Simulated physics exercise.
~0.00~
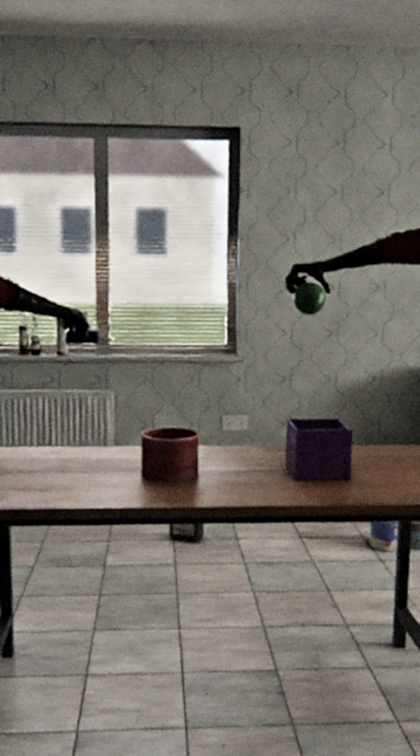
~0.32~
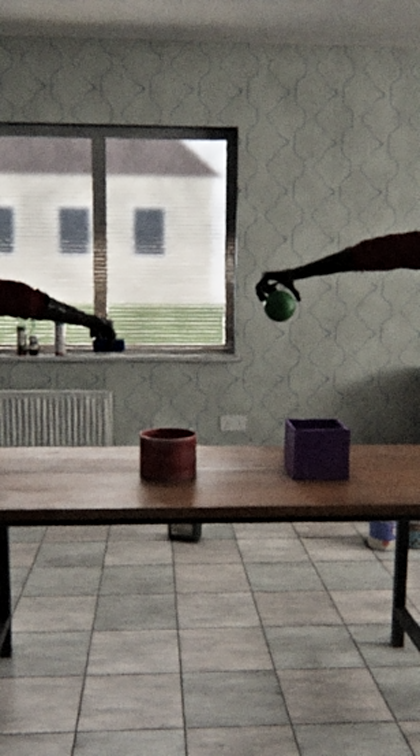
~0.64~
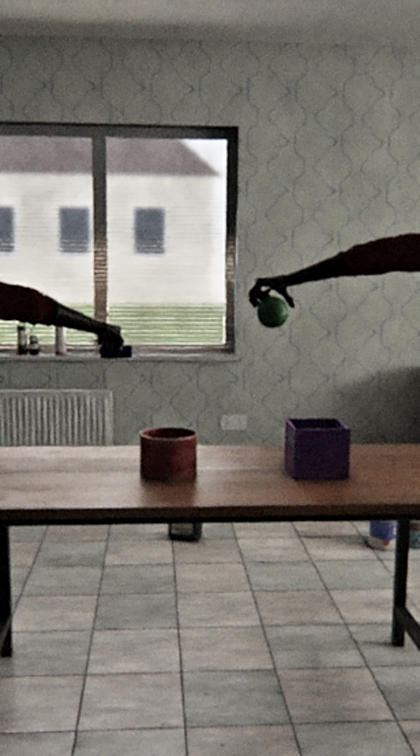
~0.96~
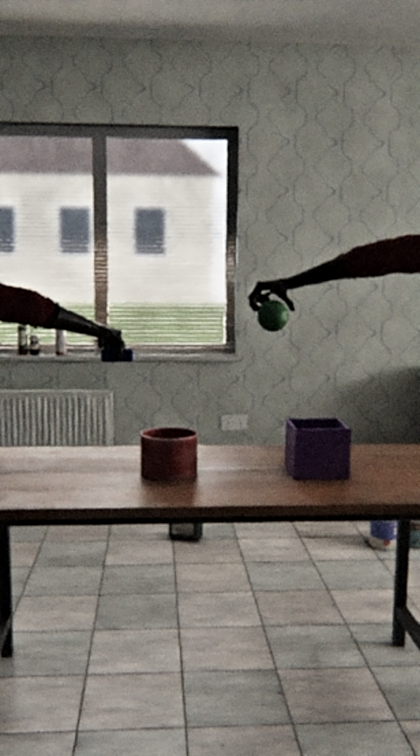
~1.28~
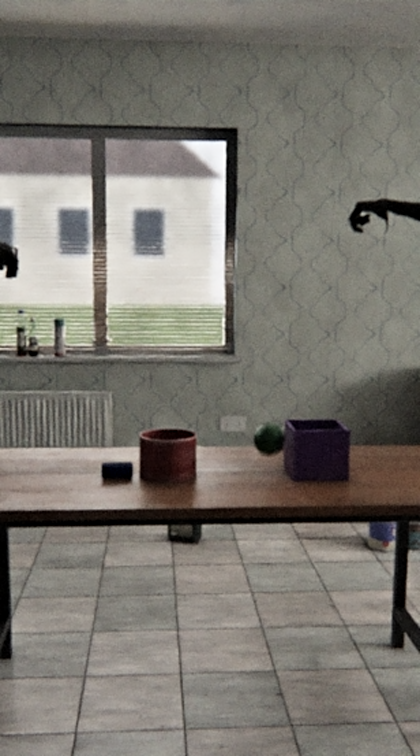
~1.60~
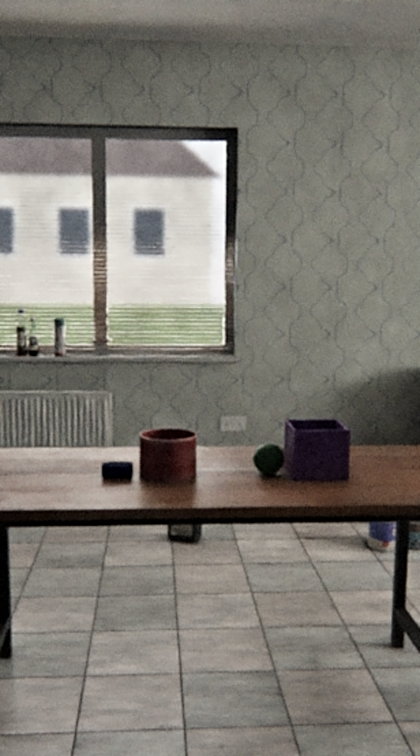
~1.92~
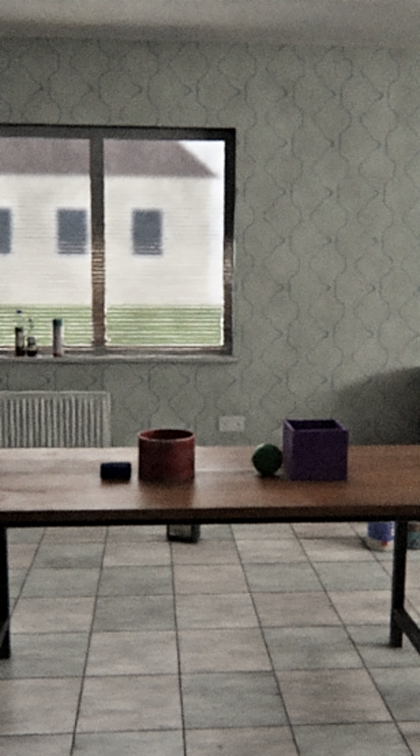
Two hands drop a green ball and a blue sponge, which both miss the containers.
